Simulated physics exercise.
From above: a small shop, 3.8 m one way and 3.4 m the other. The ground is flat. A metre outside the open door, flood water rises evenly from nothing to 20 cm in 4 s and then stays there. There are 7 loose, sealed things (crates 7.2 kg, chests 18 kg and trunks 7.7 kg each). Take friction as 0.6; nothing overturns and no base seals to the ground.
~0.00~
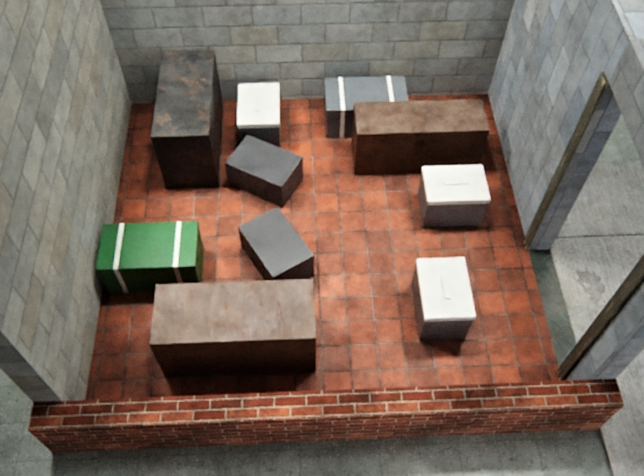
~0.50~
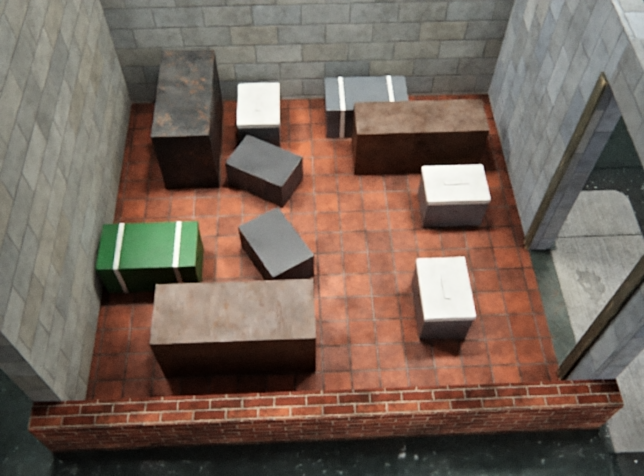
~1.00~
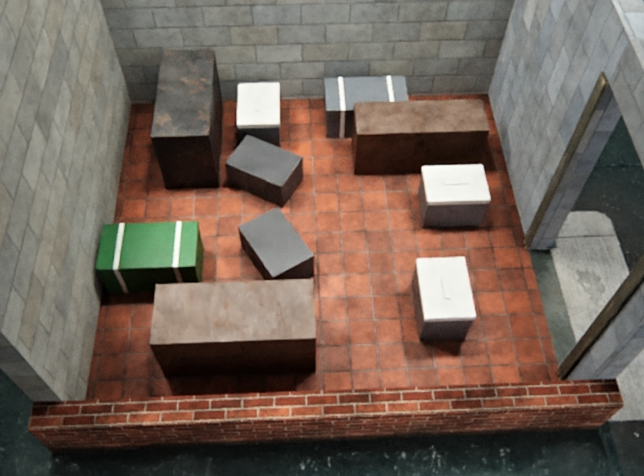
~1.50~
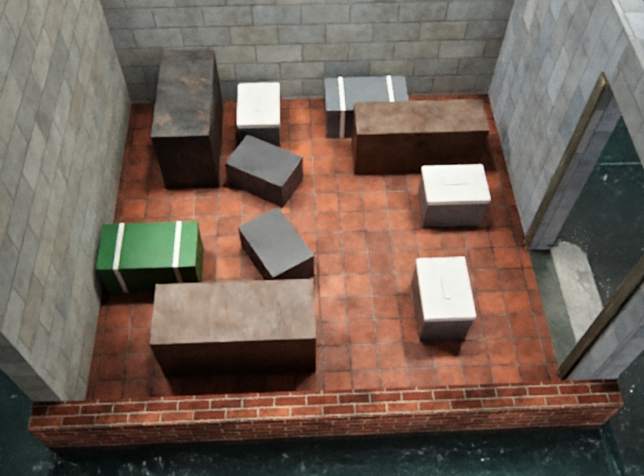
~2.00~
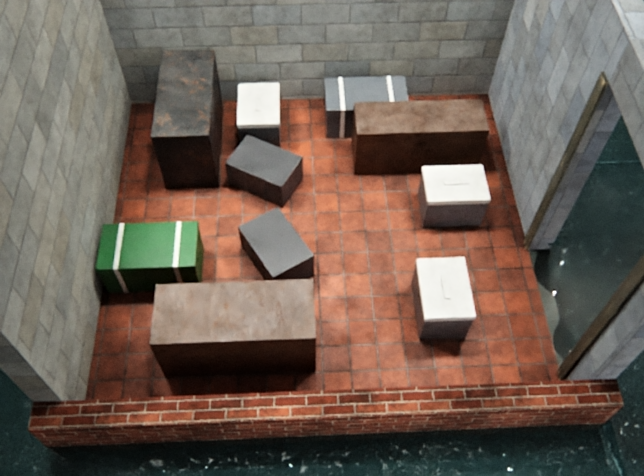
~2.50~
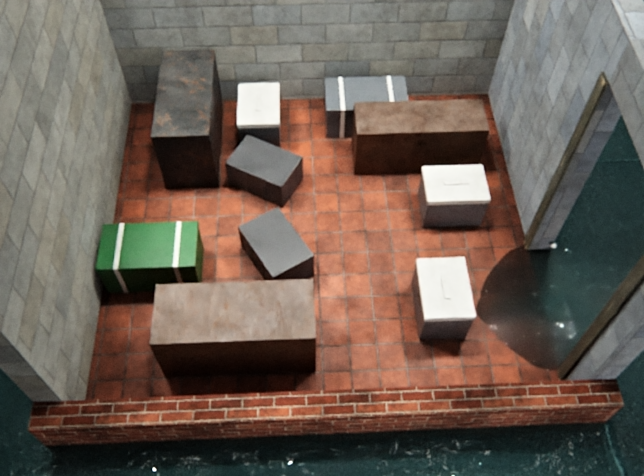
Small walled shop with scattered chests and trunks seen from above, dark water covering the ground outside, then entering through the doorway at right.
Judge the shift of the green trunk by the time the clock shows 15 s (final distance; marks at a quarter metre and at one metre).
Green trunk moves a short way.
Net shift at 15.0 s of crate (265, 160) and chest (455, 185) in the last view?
In that order: 100 cm, 20 cm.
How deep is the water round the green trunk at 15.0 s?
About 17 cm.
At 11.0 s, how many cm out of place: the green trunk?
About 50 cm.
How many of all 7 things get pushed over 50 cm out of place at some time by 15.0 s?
That makes 6.
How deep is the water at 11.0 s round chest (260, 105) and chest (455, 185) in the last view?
About 9 and 5 cm.
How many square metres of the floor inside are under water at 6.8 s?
About 10.0 m2.
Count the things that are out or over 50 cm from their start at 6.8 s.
By then 2.
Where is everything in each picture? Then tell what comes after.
In the first picture, the green trunk at (148, 245), on the bottom; 0.0 m2 under water; 0 of 7 have shifted.
In the second picture, the green trunk at (148, 245), on the bottom; water covers 0.0 m2; 0 of 7 have shifted.
In the third picture, the green trunk at (148, 245), on the bottom; water covers 0.0 m2; 0 of 7 have shifted.
In the fourth picture, the green trunk at (148, 245) rests on the ground; water covers 0.0 m2; 0 of 7 have shifted.
In the fifth picture, the green trunk at (148, 245) rests on the ground; 0.0 m2 under water; 0 of 7 have shifted.
In the sixth picture, the green trunk at (148, 245) rests on the ground; 0.4 m2 under water; 0 of 7 have shifted.
After 3.5 s the green trunk is near (148, 245), 0.0 m from its start, aground; 0 afloat.
After 6.8 s the green trunk is near (145, 235), 0.1 m from its start, afloat; 2 afloat.
After 11.0 s the green trunk is near (143, 189), 0.5 m from its start, afloat; 6 afloat.
After 15.0 s the green trunk is near (166, 192), 0.5 m from its start, afloat; 7 afloat.
